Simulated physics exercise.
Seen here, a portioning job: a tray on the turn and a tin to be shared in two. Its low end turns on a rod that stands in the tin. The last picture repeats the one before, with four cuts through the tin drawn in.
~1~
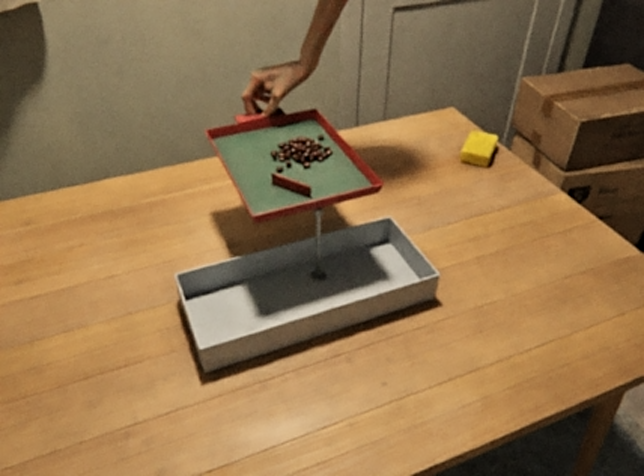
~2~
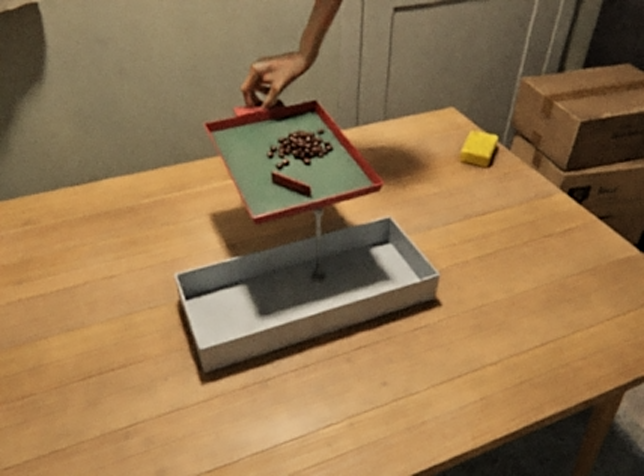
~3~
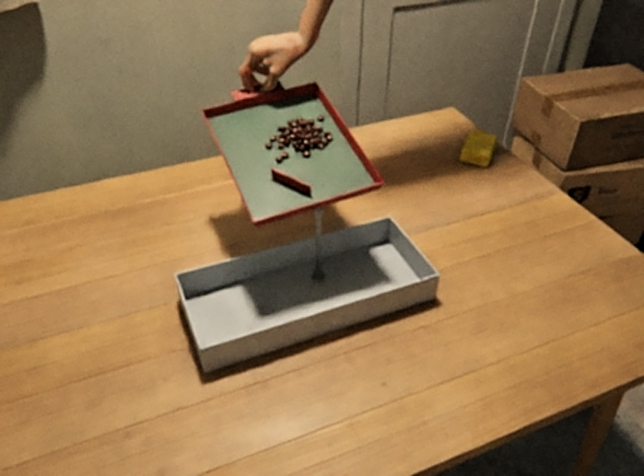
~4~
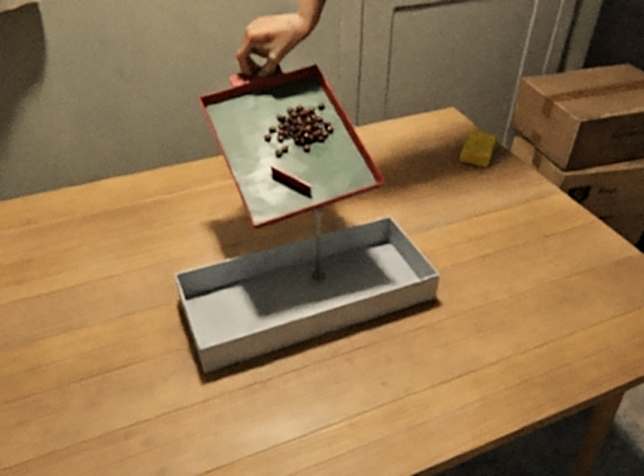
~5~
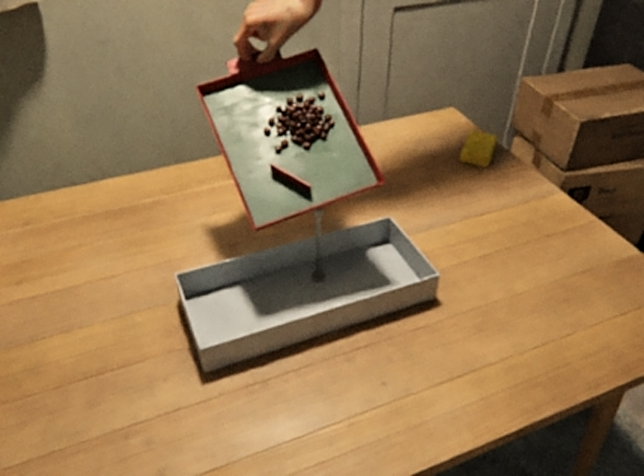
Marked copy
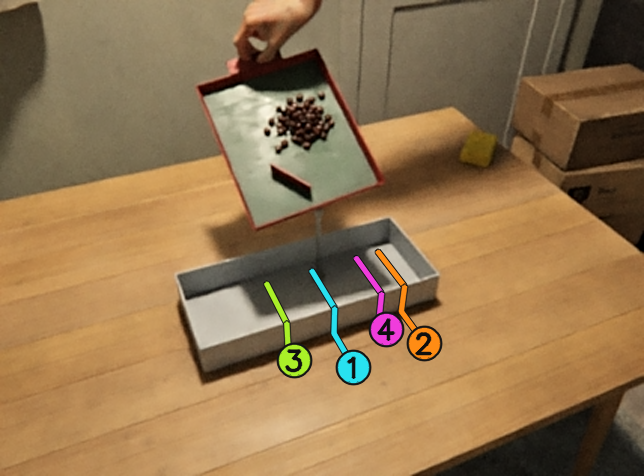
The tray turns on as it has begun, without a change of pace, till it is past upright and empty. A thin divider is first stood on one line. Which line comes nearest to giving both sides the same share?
The answer is line 1.
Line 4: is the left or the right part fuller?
The left side.
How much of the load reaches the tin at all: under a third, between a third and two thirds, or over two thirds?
It is over two thirds.
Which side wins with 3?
The right side.
On the marked copy, line 1 crosses the front rim at (334, 307); line 2 crosses the front rim at (404, 285); line 3 crosses the front rim at (286, 322); line 4 crosses the front rim at (381, 292).
For line 1, of what is caught, close to half on the left of the divider, close to half on the right.
For line 2, of what is caught, the whole lot on the left of the divider, none at all on the right.
For line 3, of what is caught, none at all on the left of the divider, the whole lot on the right.
For line 4, of what is caught, the whole lot on the left of the divider, none at all on the right.
